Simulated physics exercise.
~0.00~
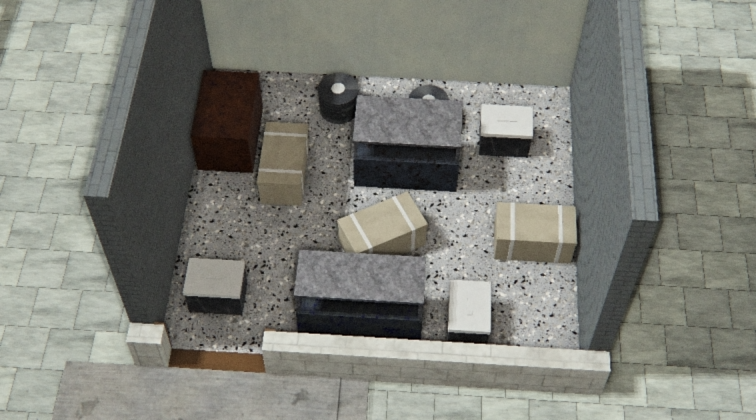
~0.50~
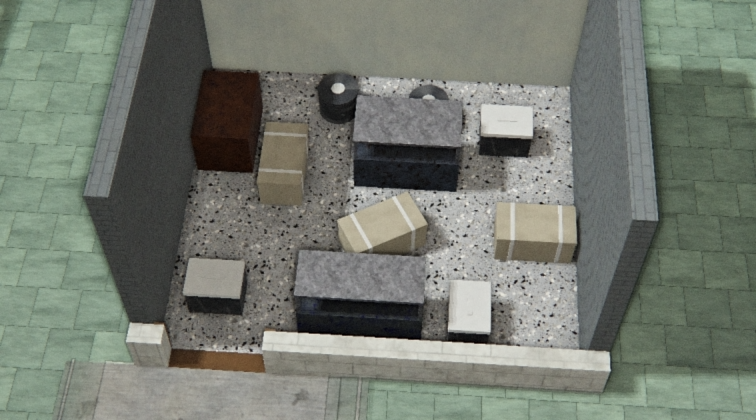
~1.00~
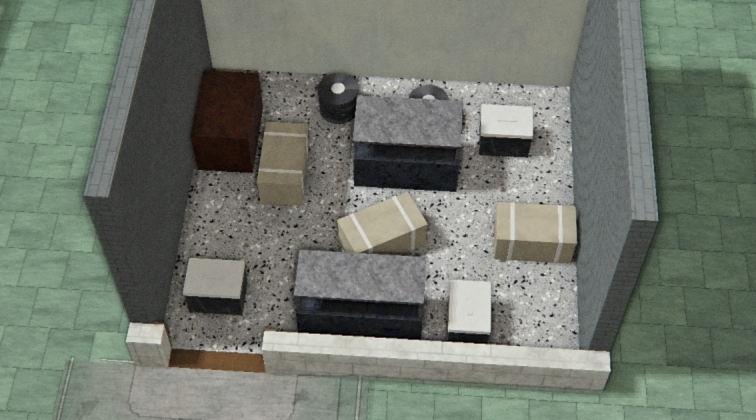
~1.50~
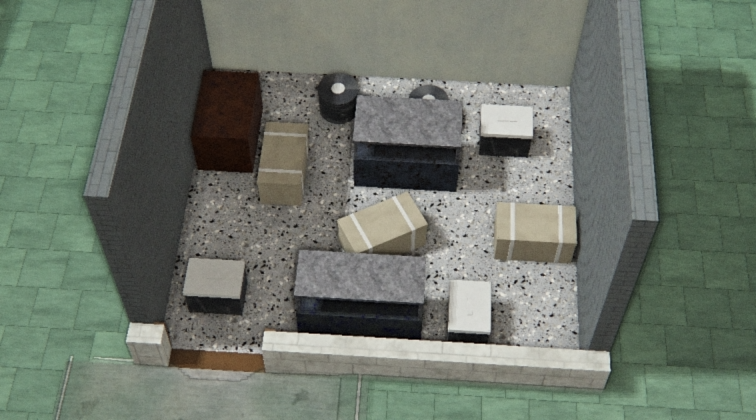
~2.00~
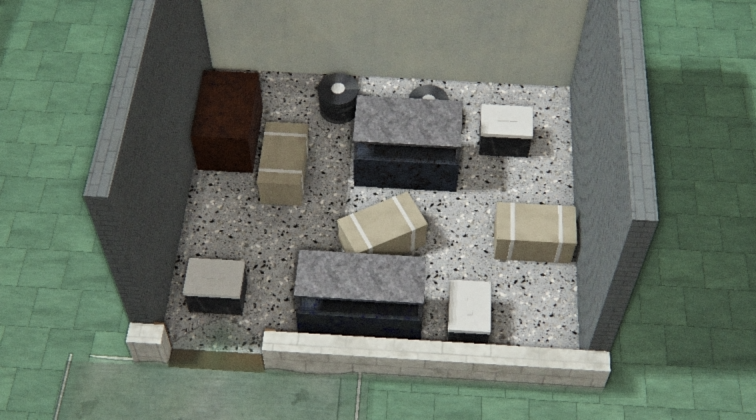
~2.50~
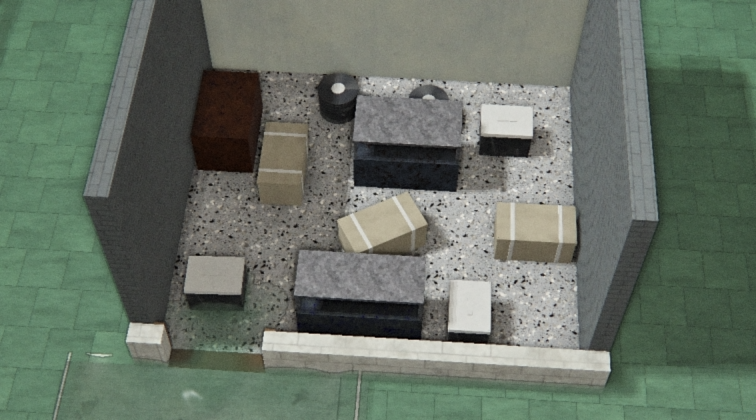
The clip opens on a high view of a walled room holding dark counters, boxes and drums, with pale paving outside. Greenish water spreads over the paving, then covers the slab before the doorway and seeps just inside the threshold, while the objects in the room show no visible movement.
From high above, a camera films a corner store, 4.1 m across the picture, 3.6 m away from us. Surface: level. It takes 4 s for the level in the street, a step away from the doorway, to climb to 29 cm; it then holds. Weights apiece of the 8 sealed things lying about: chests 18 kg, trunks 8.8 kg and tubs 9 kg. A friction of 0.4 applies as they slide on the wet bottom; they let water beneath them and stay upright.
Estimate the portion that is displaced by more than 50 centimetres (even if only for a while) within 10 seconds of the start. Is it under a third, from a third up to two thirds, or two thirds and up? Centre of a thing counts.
The number moved that far will hit two thirds or go past.
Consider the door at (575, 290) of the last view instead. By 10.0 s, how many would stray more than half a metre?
The answer then is 6.
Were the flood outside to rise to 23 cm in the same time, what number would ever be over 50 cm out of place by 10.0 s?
I count 6 of them in that case.
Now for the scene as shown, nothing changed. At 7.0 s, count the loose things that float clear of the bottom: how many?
The number is 4.
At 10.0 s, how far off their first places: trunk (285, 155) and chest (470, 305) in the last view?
The first is 100 cm from its start, the second 10 cm.
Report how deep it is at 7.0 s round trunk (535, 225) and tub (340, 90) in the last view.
Roughly 4 and 12 cm.
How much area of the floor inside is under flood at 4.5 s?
That flooded area is roughly 5.5 m2.
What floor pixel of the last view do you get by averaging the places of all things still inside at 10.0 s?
Near (470, 202).
After 3.5 s 1 of 8 are over 50 cm from their spots; 0 afloat.
After 4.5 s 1 of 8 are over 50 cm from their spots; 0 afloat.
After 7.0 s 3 of 8 are over 50 cm from their spots; 4 afloat.
After 10.0 s 6 of 8 are over 50 cm from their spots, and 7 have been at some point; 7 afloat.
